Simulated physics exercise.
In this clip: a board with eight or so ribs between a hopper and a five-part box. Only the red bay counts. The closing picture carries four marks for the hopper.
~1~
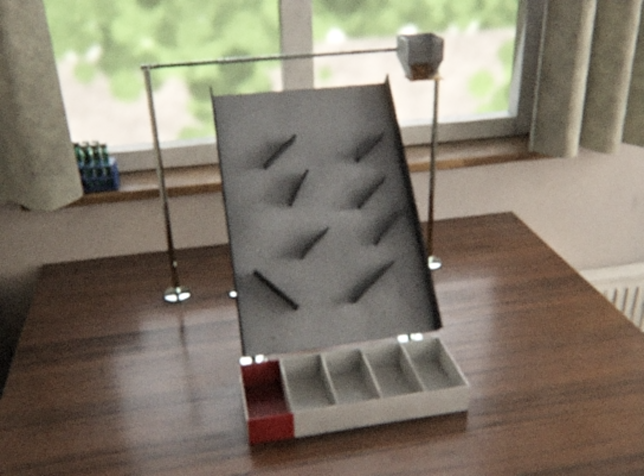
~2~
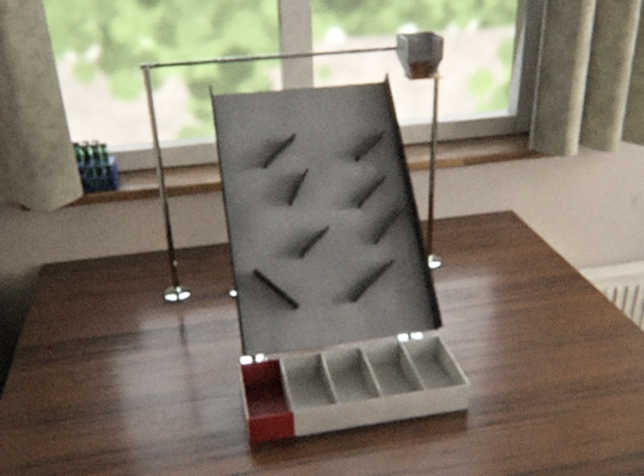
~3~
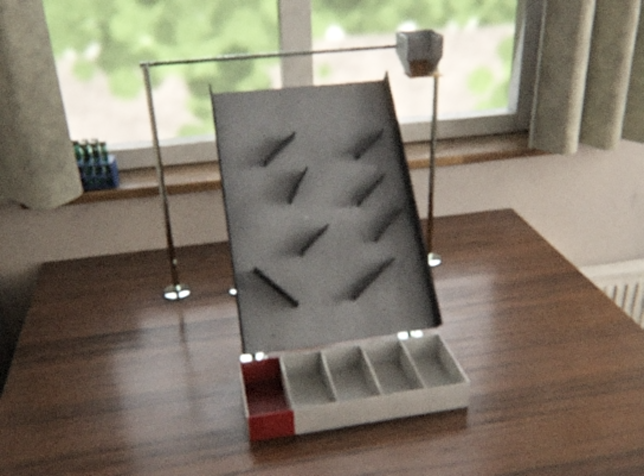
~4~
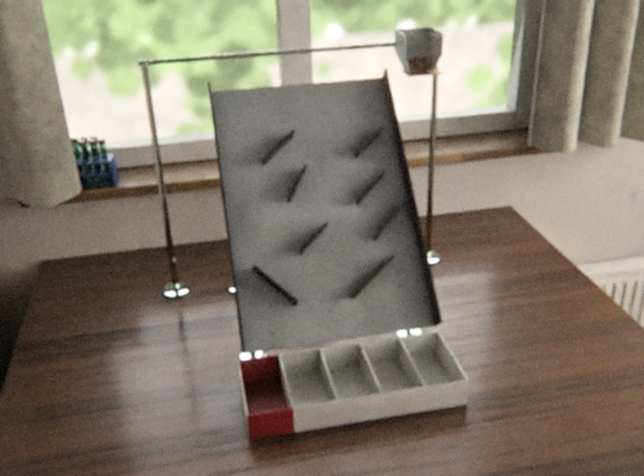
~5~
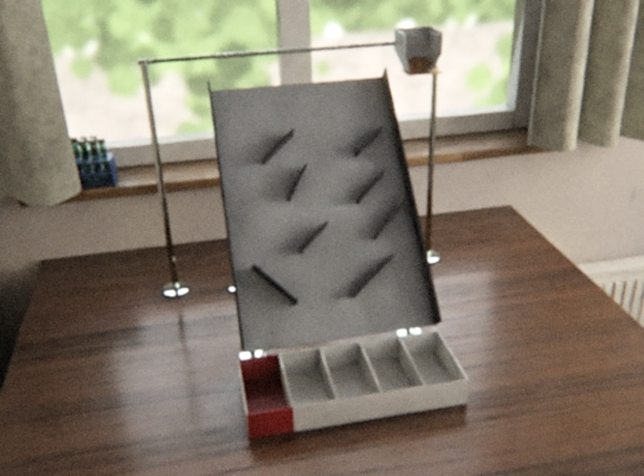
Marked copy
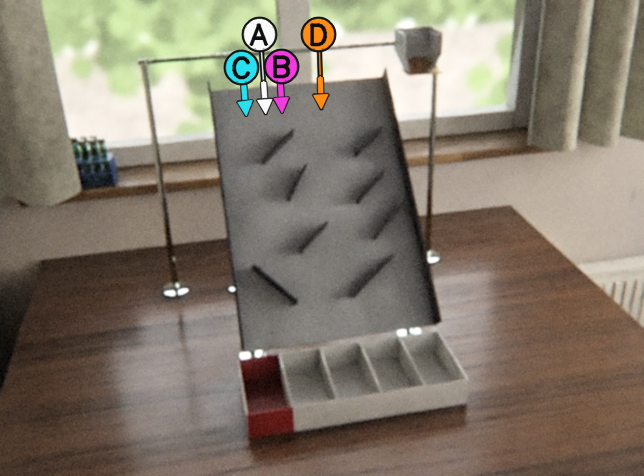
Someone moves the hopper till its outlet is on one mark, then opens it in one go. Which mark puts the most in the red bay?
I would pick mark A.
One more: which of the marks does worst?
That would be D.
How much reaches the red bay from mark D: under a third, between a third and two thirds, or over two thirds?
Under a third.
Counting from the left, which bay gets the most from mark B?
The first from the left.
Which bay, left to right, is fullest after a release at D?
It is the third one.
On the marked copy, mark A meets the board at (265, 108); mark B meets the board at (281, 107); mark C meets the board at (245, 110); mark D meets the board at (321, 103).
If A is chosen, the larger part in the red bay, roughly a quarter in other bays.
If B is chosen, roughly two thirds in the red bay, roughly a quarter in other bays, about a tenth outside the box.
If C is chosen, roughly two thirds in the red bay, roughly a third in other bays, just a few outside the box.
If D is chosen, not one piece in the red bay, almost all in other bays, just a few outside the box.
